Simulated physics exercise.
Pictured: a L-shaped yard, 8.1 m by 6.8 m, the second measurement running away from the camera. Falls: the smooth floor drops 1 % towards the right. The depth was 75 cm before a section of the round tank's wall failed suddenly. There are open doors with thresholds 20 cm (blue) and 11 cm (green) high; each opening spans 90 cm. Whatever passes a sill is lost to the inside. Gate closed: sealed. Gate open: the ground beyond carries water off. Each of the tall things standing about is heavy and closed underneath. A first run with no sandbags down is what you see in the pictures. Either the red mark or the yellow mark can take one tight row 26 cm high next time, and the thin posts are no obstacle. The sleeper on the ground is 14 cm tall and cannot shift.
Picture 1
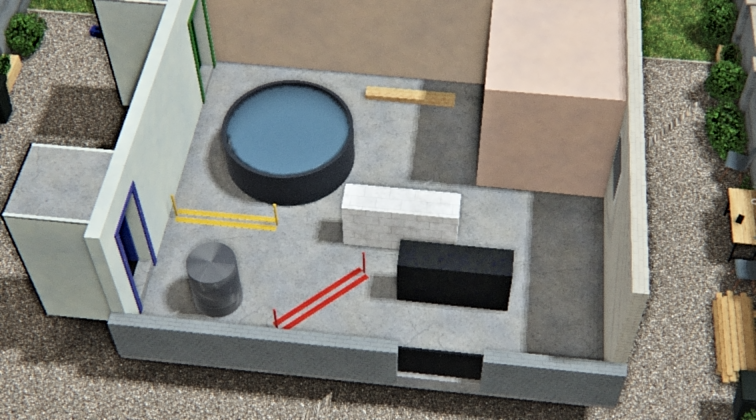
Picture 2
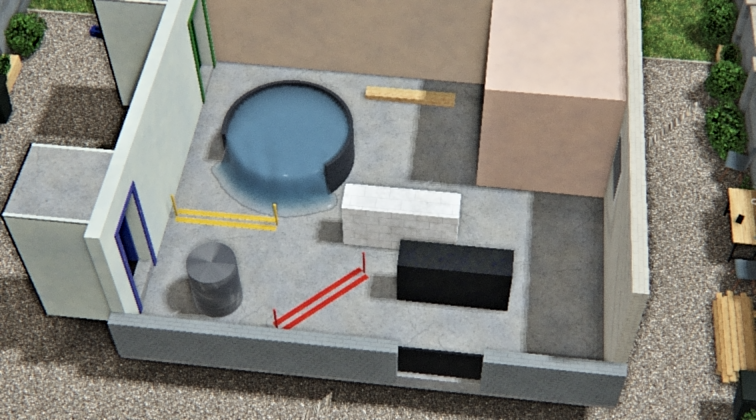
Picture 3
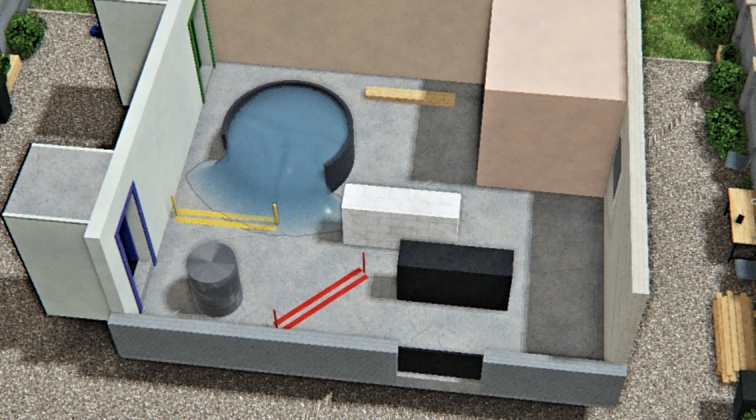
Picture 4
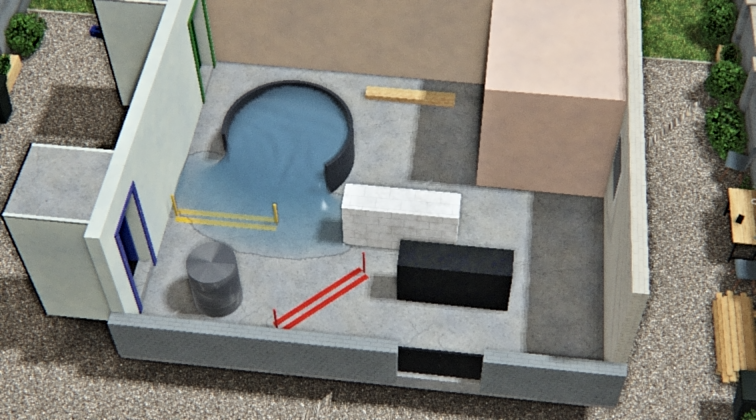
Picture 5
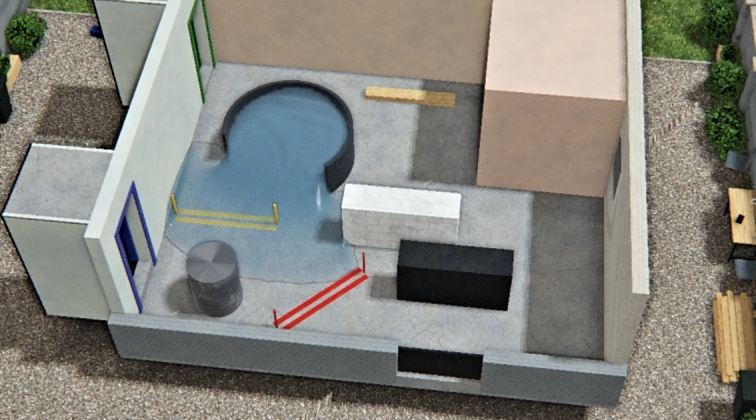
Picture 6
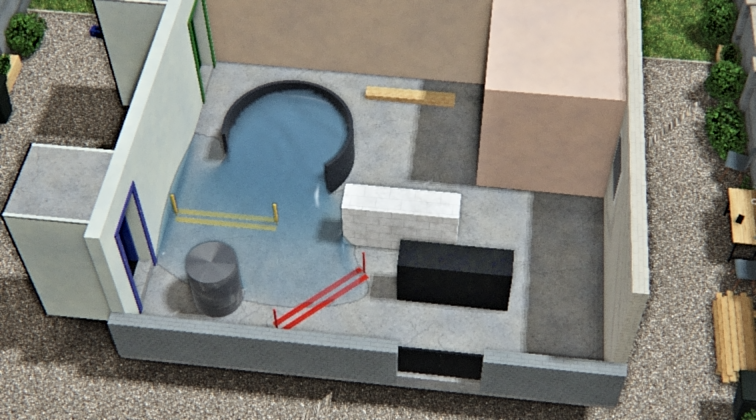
Water poured out of the front of a large round tank after part of its wall gave way, spreading across the grey floor past the yellow rails, then around the grey drum toward the red rails.
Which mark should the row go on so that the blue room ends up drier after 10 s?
On the yellow mark.
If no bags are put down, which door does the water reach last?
Last comes the green one.
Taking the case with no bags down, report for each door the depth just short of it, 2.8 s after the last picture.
In centimetres, blue: 24; green: 1.
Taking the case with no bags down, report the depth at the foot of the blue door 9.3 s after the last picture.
Depth: Approx. 2.5 cm.
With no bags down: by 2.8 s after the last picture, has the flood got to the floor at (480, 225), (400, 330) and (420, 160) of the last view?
Bone dry, soaked, bone dry.
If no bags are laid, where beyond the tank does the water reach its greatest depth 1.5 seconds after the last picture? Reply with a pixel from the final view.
Near (134, 335).
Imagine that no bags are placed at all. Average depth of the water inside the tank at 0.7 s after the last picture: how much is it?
Roughly 35 centimetres.
Then, 0.7 s after the last picture water covers 35 % of the floor and is deepest (61 cm) near (134, 335) in the run without bags; in at the blue door, 0 L with no bags, 0 L with the row on red, 0 L on yellow.
Then, 1.5 s after the last picture water covers 45 % of the floor and is deepest (54 cm) near (134, 335) in the run without bags; in at the blue door, 7 L with no bags, 17 L with the row on red, 0 L on yellow.
Then, 2.8 s after the last picture water covers 55 % of the floor and is deepest (35 cm) near (393, 291) in the run without bags; in at the blue door, 39 L with no bags, 115 L with the row on red, 3 L on yellow.
Then, 5.3 s after the last picture water covers 80 % of the floor and is deepest (37 cm) near (598, 200) in the run without bags; in at the blue door, 46 L with no bags, 131 L with the row on red, 6 L on yellow.
Then, 9.3 s after the last picture water covers 95 % of the floor and is deepest (18 cm) near (578, 213) in the run without bags; in at the blue door, 46 L with no bags, 131 L with the row on red, 6 L on yellow.
